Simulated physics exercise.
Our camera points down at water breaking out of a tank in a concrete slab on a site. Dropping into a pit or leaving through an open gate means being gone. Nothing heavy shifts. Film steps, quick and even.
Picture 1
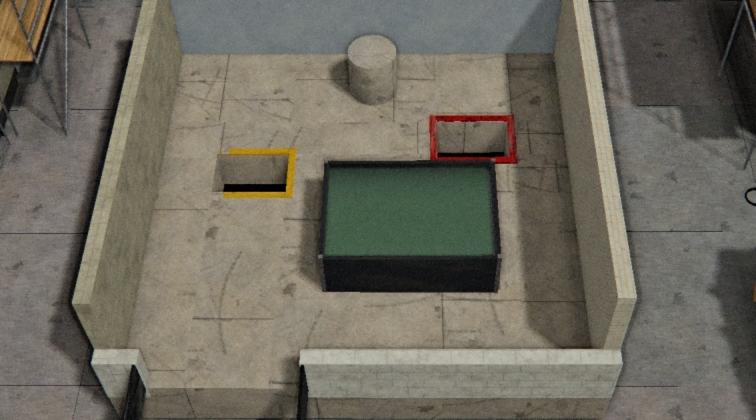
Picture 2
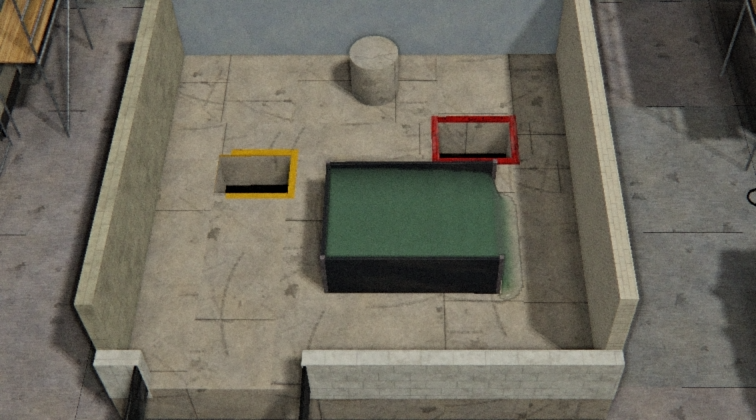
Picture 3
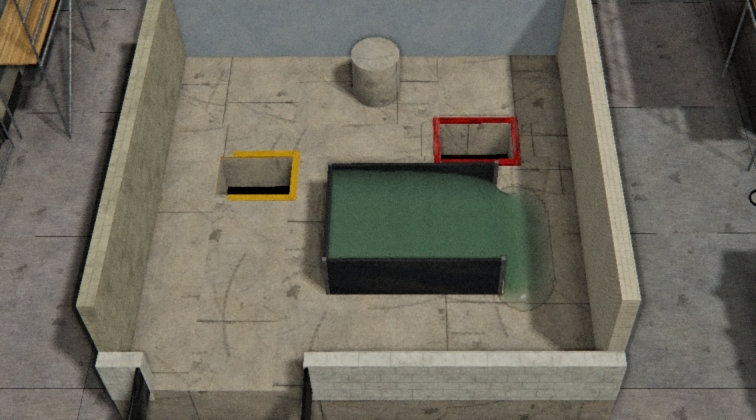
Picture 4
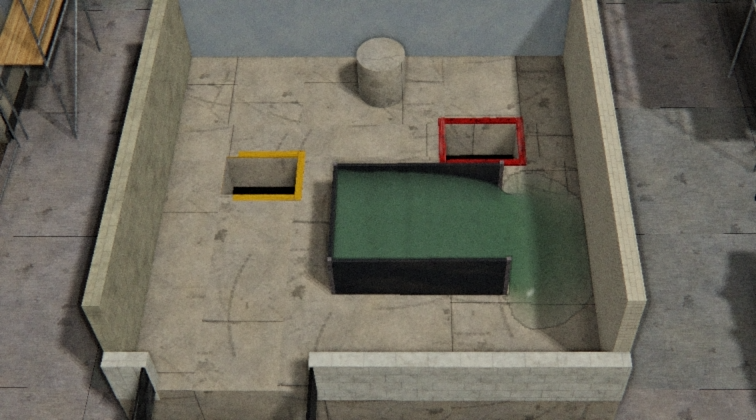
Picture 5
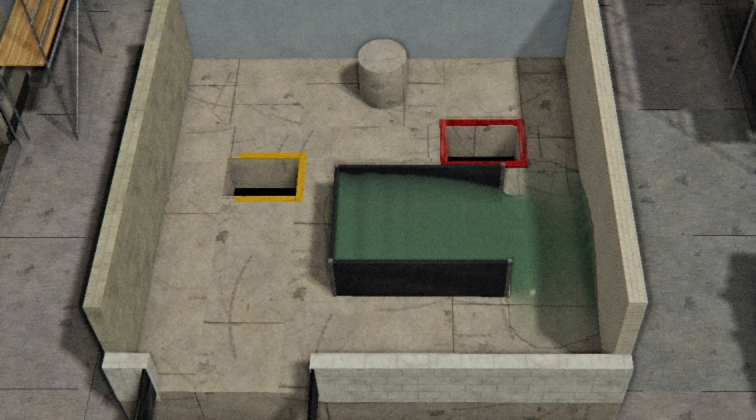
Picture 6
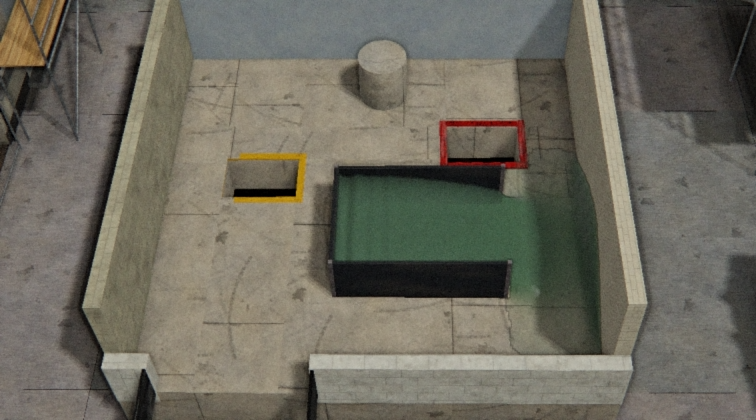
Green water pouring from the right side of a dark tank, spreading across a walled concrete floor to the right wall.
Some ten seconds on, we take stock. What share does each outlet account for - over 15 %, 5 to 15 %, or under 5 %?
At the end, gate: The middle band; yellow pit: The middle band; red pit: The middle band.
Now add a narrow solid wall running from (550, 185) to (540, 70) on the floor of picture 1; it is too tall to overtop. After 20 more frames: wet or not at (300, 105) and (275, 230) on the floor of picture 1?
Untouched, untouched.
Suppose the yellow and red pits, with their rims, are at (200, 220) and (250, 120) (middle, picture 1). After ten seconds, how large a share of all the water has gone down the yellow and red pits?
Yellow 15 %; red 2 %.
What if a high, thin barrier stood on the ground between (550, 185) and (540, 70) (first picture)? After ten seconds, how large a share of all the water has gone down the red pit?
Roughly 14 per cent ends up in the red pit.
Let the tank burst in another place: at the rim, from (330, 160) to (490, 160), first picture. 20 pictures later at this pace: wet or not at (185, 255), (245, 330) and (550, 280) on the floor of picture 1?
In the order asked: Out of reach, out of reach, out of reach.
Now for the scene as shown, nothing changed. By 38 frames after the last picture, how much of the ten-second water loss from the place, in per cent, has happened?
Around 40 per cent.
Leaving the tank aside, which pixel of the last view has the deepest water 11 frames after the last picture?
Somewhere close to (598, 370).
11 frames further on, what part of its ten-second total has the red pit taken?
Near 15 %, I'd say.
A moment on, water covers 15 % of the floor; the gate 0 %, the yellow pit 0 %, the red pit 0 %.
Next, water covers 30 % of the floor; the gate 0 %, the yellow pit 0 %, the red pit 1 %.
Then, water covers 55 % of the floor; the gate 0 %, the yellow pit 0 %, the red pit 5 %.
Later, water covers 90 % of the floor; the gate 3 %, the yellow pit 1 %, the red pit 8 %.
In the end, water covers 100 % of the floor; the gate 9 %, the yellow pit 11 %, the red pit 9 %.
